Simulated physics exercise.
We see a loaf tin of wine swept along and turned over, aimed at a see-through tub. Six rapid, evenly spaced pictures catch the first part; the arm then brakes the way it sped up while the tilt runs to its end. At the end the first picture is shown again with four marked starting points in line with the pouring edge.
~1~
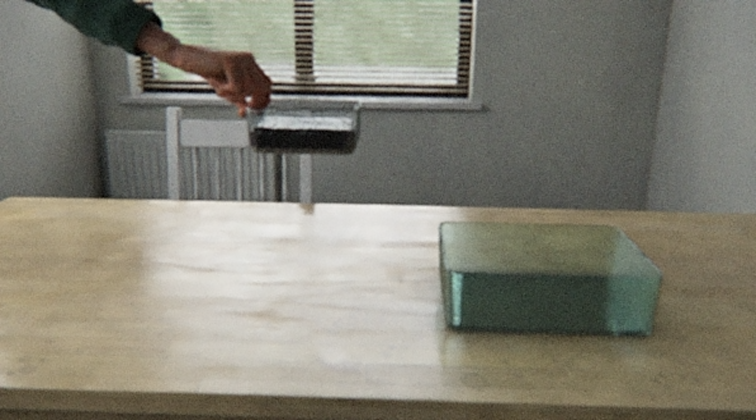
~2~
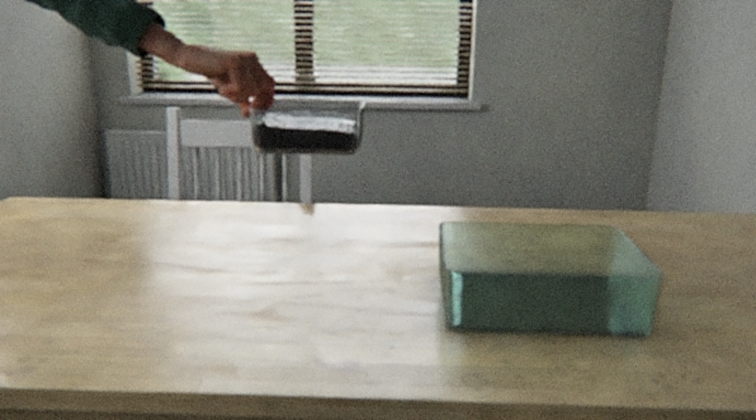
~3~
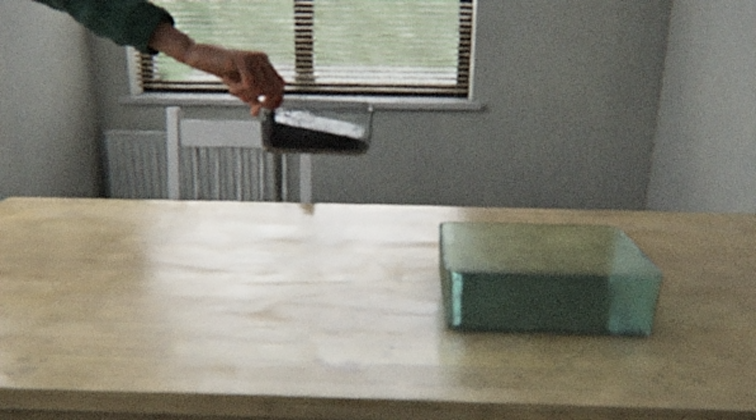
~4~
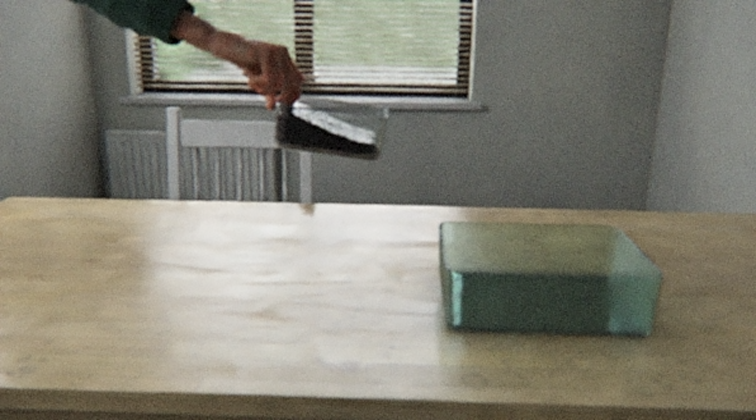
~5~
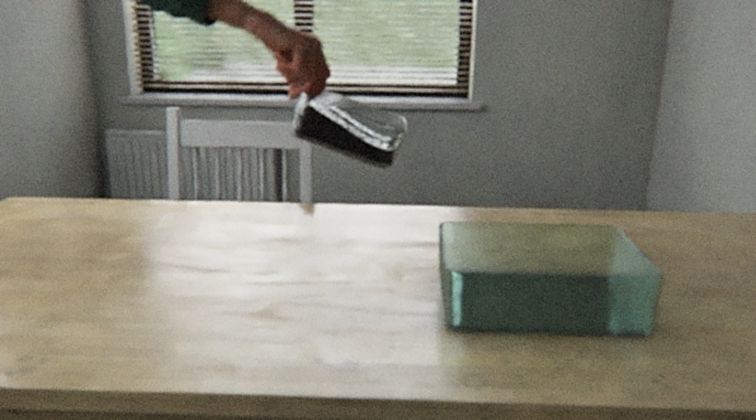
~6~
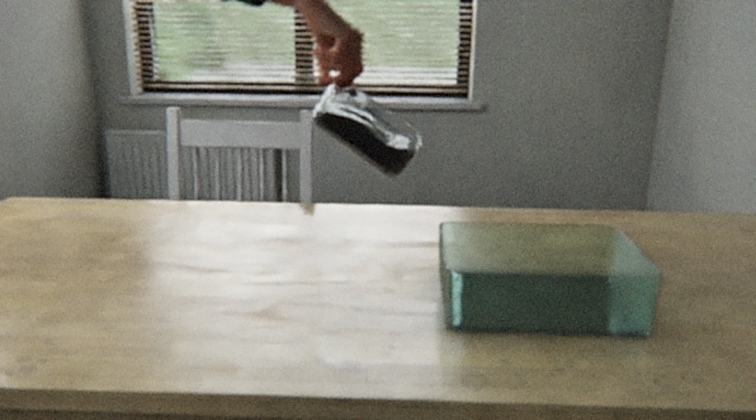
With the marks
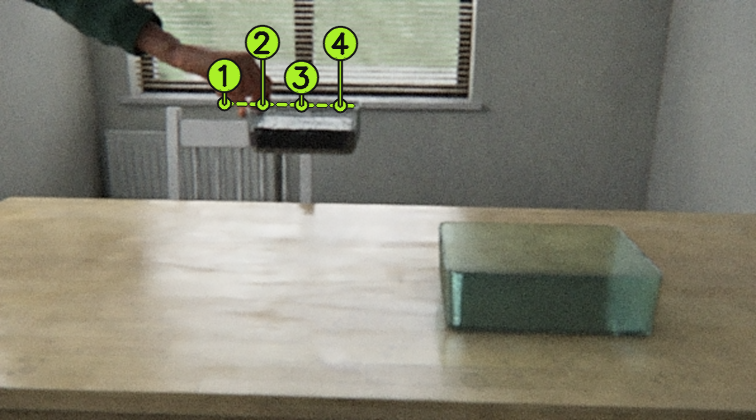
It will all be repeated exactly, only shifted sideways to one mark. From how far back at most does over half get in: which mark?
3 is the one.
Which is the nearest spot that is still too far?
2.
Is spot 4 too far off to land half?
No.
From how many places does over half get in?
Two of them.
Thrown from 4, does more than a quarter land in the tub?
Yes.
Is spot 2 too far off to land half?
Yes.
On the marked copy, 1 at (224, 103); 2 at (262, 104); 3 at (301, 105); 4 at (340, 105).
With 1, about 0 % lands in the tub, 99 % falls short.
With 2, about 29 % lands in the tub, 67 % falls short and 4 % goes beside or beyond.
With 3, about 72 % lands in the tub, 20 % falls short and 8 % goes beside or beyond.
With 4, about 77 % lands in the tub, 12 % falls short and 11 % goes beside or beyond.
